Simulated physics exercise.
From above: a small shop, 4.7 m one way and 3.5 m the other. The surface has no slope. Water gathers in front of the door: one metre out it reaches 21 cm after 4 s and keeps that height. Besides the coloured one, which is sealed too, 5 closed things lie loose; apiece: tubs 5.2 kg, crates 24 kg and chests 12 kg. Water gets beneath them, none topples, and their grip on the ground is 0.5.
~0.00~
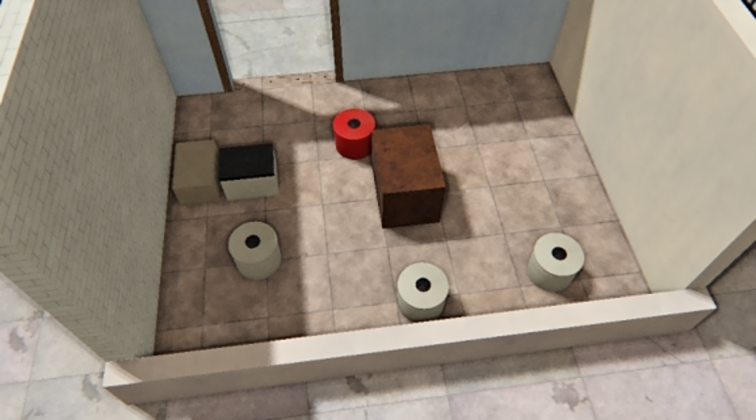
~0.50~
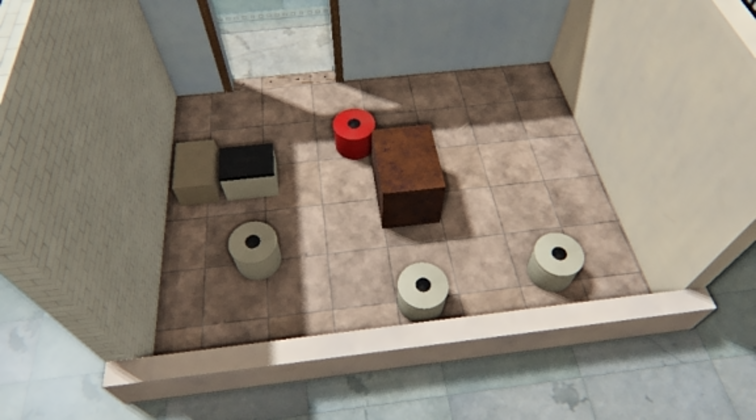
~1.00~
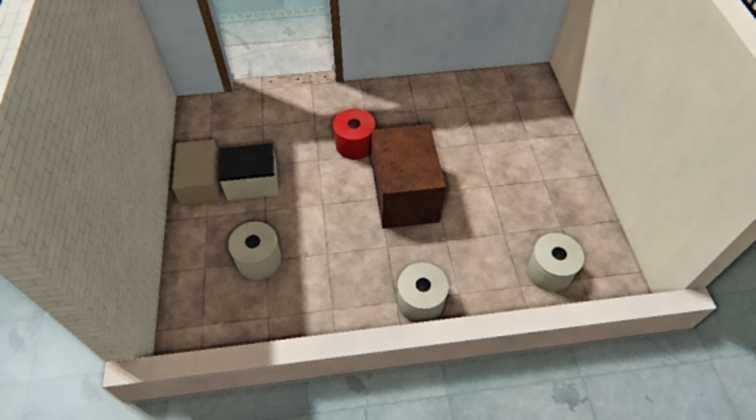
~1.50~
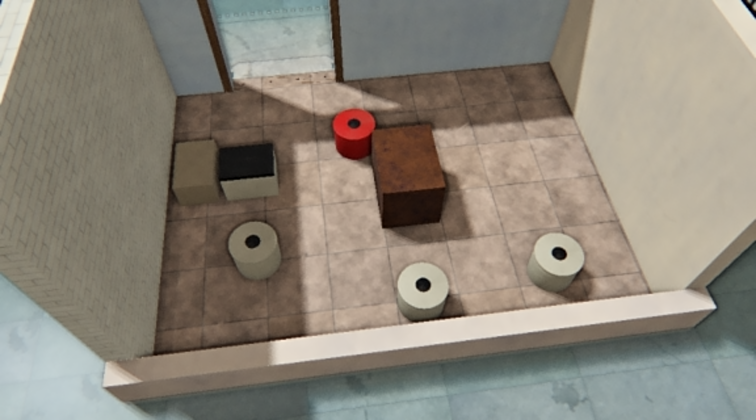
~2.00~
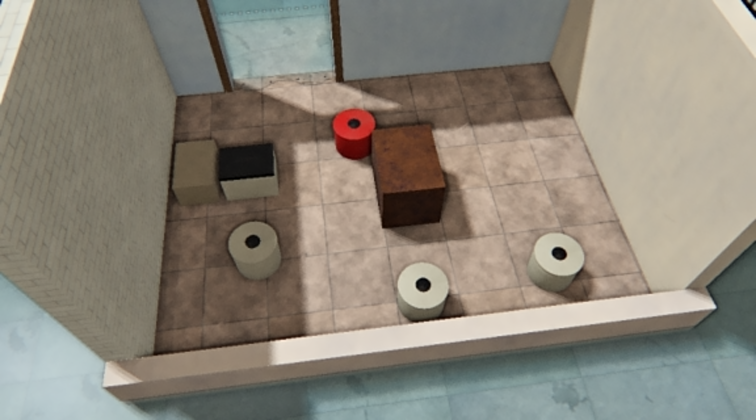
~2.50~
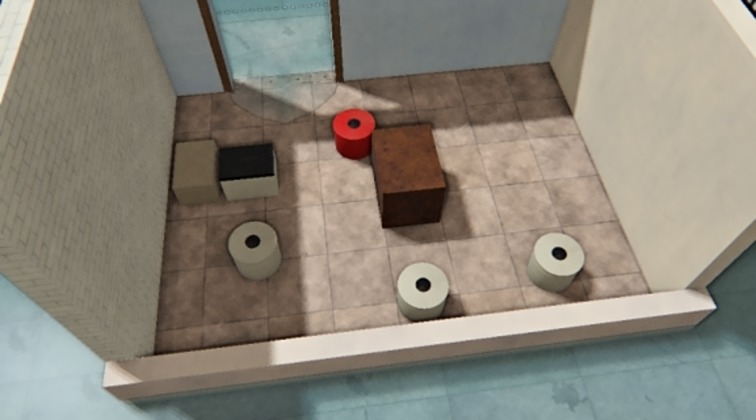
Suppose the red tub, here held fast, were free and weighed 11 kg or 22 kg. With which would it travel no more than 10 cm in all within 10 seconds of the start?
For it, only the larger load is enough.
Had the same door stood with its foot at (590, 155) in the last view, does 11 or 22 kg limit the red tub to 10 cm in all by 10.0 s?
Then only the larger load is enough.
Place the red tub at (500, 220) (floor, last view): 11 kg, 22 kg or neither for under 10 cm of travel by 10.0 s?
The smaller is enough.
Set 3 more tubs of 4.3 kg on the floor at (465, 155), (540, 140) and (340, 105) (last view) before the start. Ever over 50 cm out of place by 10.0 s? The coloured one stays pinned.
In turn: Under, short of it, over.
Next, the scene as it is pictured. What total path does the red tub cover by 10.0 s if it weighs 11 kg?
About 50 cm.
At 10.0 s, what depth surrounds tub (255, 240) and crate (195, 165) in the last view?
About 12 and 11 cm.
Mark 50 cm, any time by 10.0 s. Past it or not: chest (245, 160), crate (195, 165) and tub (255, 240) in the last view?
In turn: More, short of it, more.
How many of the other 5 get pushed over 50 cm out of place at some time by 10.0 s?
That makes 4.
After 3.5 s the red tub would be 0 cm from its start with 11 kg and 0 cm from its start with 22 kg; 2 cm of water round it then.
After 4.5 s the red tub would be 9 cm from its start with 11 kg and 0 cm from its start with 22 kg; 5 cm of water round it then.
After 7.0 s the red tub would be 27 cm from its start with 11 kg and 0 cm from its start with 22 kg; 6 cm of water round it then.
After 10.0 s the red tub would be 45 cm from its start with 11 kg and 0 cm from its start with 22 kg; 6 cm of water round it then.
